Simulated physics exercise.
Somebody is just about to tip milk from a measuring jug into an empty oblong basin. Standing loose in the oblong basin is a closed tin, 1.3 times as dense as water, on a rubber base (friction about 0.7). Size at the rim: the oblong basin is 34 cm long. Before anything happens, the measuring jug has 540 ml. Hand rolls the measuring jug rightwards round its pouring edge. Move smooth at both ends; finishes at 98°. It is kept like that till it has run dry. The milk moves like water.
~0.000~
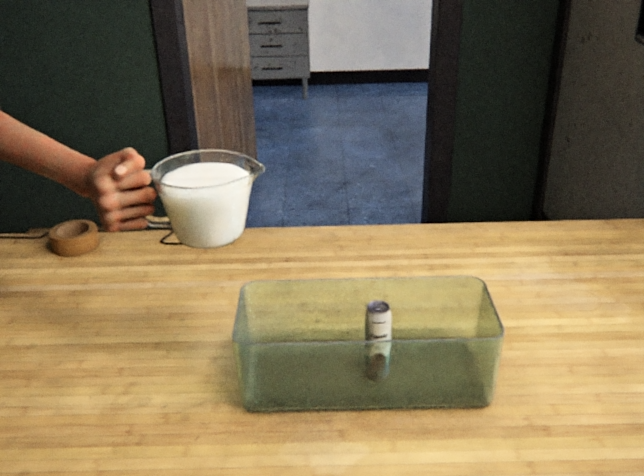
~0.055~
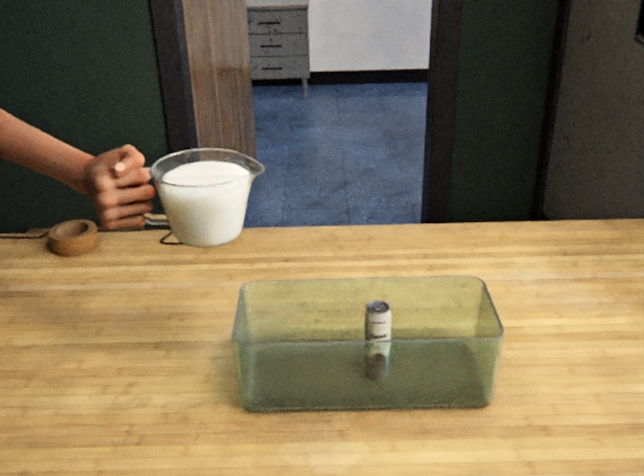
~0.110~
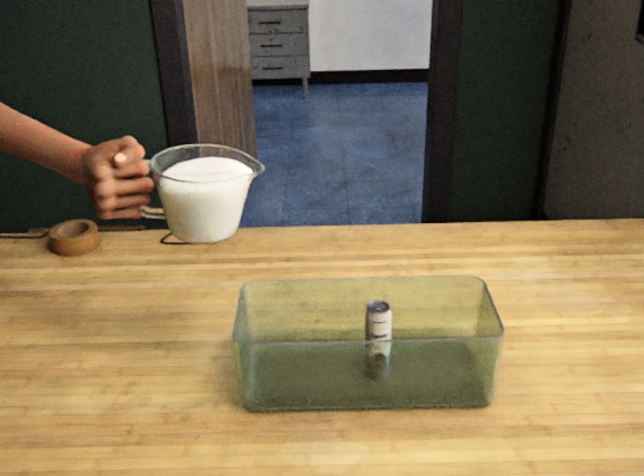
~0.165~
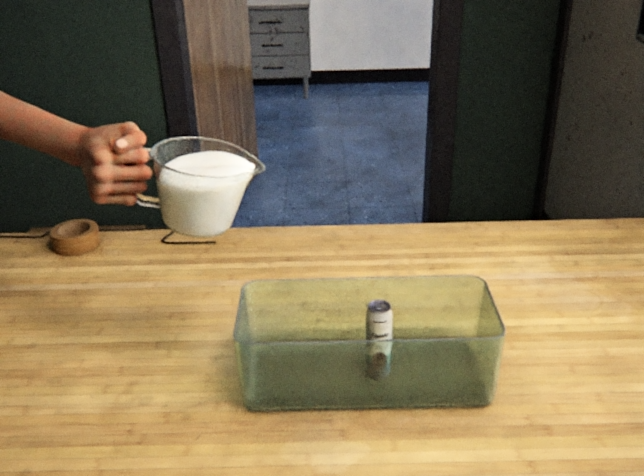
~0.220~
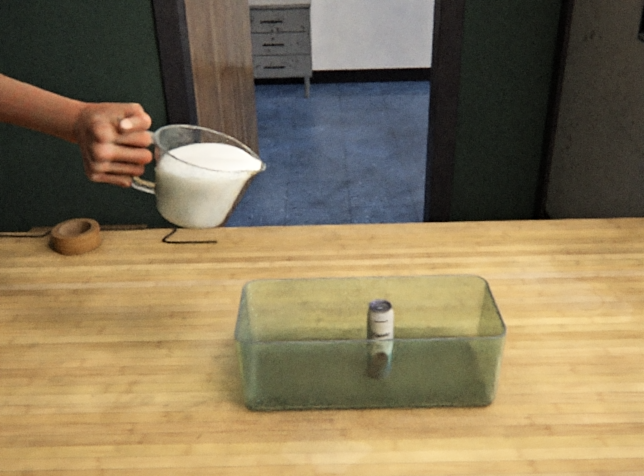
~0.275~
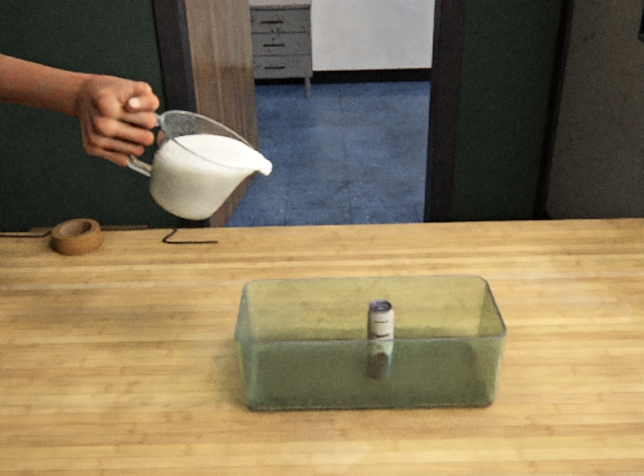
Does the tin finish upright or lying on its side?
It finishes lying on its side.
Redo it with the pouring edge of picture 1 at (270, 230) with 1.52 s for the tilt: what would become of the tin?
Result: Tin upright.
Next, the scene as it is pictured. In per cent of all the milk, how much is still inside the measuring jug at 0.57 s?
Around 48 percent.
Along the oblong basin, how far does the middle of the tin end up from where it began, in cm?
8.5 cm.
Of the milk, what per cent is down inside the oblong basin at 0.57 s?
Close to 6 in a hundred.
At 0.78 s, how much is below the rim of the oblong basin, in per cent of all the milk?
60 %, more or less.
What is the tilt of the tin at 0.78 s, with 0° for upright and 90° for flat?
Tilt: Around 15 degrees.
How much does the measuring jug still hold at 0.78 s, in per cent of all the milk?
Roughly 5 per cent.
By 0.57 s the tilt is 84° and 48 per cent is still to pour; the tin stands where it began.
By 0.78 s the tilt is 98° and 5 per cent is still to pour; the tin leans 16°.
By 1.01 s the tilt is 98° and 0 per cent is still to pour; the tin lies on its side.
By 1.25 s the tilt is 98° and 0 per cent is still to pour; the tin lies on its side.
At rest the tin lies on its side.
